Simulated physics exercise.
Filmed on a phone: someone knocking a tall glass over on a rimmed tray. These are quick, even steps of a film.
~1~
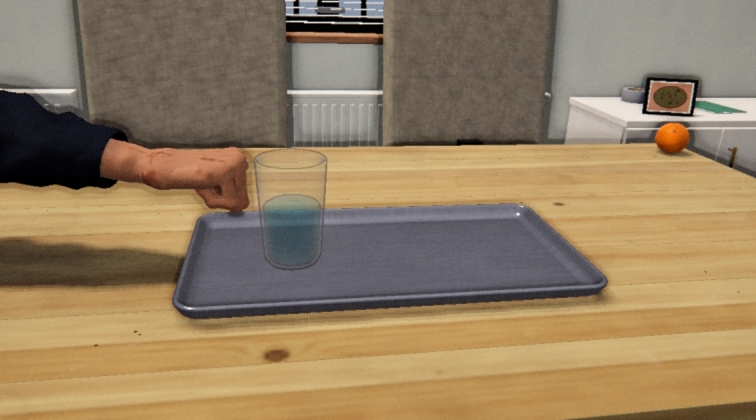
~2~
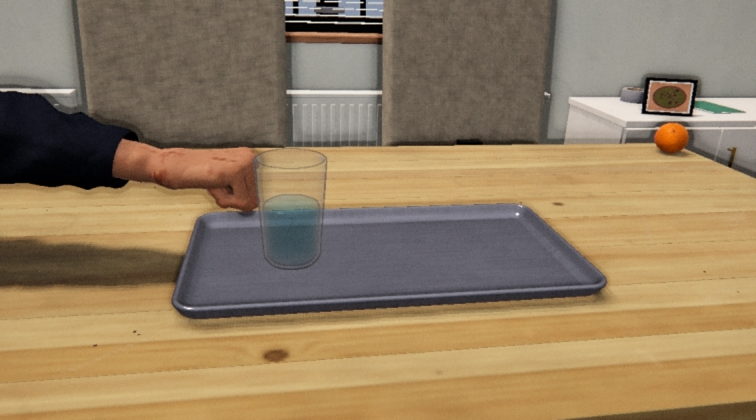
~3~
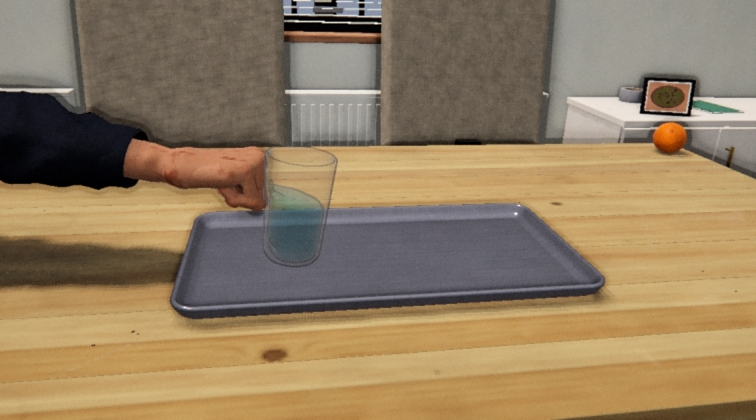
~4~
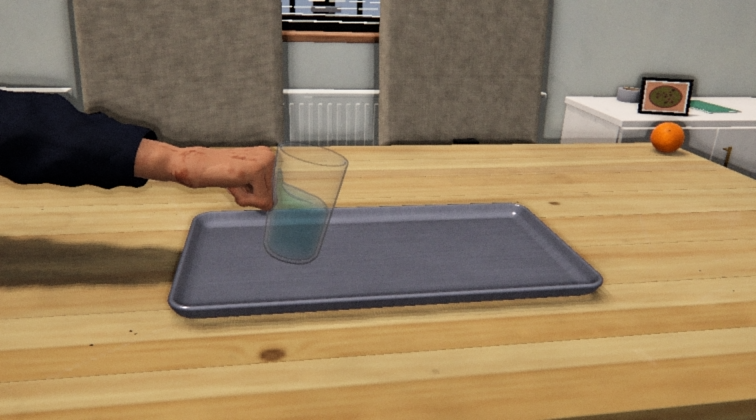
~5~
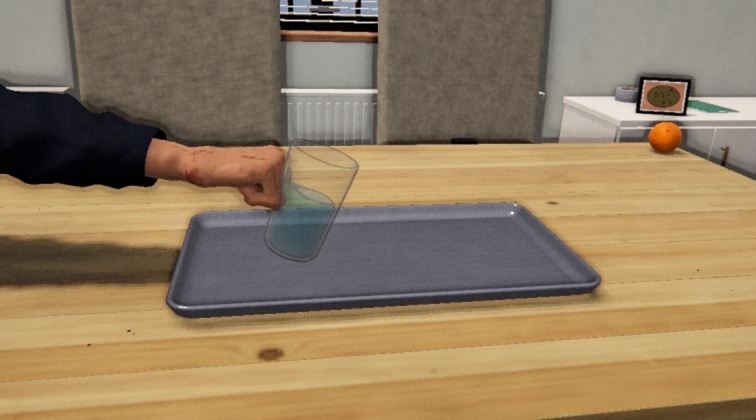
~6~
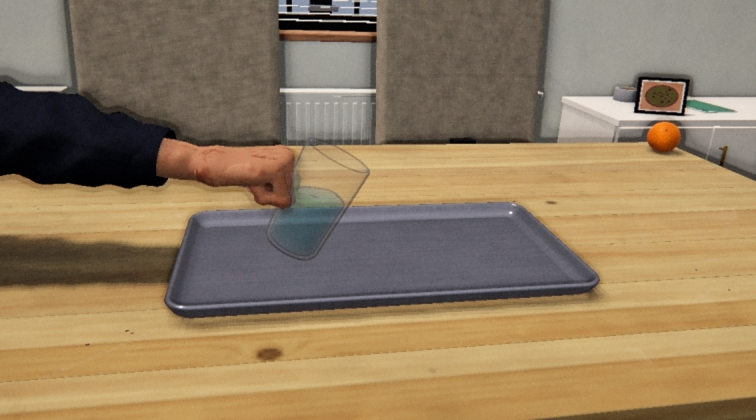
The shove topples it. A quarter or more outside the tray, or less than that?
As it turns out, over a quarter gets off the tray.
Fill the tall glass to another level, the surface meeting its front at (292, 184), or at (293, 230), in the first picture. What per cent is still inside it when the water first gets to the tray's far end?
First some 55, then 50 per cent.
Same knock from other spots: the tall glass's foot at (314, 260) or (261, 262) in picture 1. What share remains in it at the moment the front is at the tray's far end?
Roughly 65 per cent, and 45 per cent.
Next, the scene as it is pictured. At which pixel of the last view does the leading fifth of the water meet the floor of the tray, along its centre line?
At about (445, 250).
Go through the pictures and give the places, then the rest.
In the first frame, it leans 0°; its right rim is at (325, 160); the water meets the walls at (262, 203) and (320, 201); the tray's far rim is at (562, 239); the tray is clear ahead.
In the second frame, it leans 0°; its right rim is at (325, 160); the water meets the walls at (262, 203) and (319, 201).
In the third frame, it leans 6°; its right rim is at (335, 160); the water meets the walls at (268, 182) and (322, 201).
In the fourth frame, it leans 13°; its right rim is at (346, 162); the water meets the walls at (277, 169) and (329, 204).
In the fifth frame, it leans 20°; its right rim is at (356, 166); the water meets the walls at (281, 187) and (335, 200).
In the sixth frame, it leans 27°; its right rim is at (367, 171); the water meets the walls at (286, 193) and (344, 197).
A moment on, the tall glass is falling and 100 per cent is in the glass, 0 on the tray and 0 above or beyond its rim.
Next, the tall glass lies on its side and 73 per cent is in the glass, 11 on the tray and 16 above or beyond its rim.
Then the tall glass lies on its side and 37 per cent is in the glass, 55 on the tray and 7 above or beyond its rim.
Later the tall glass lies on its side and 19 per cent is in the glass, 43 on the tray and 38 above or beyond its rim.
Finally, 63 per cent is held by tray and glass, 37 is off the tray.
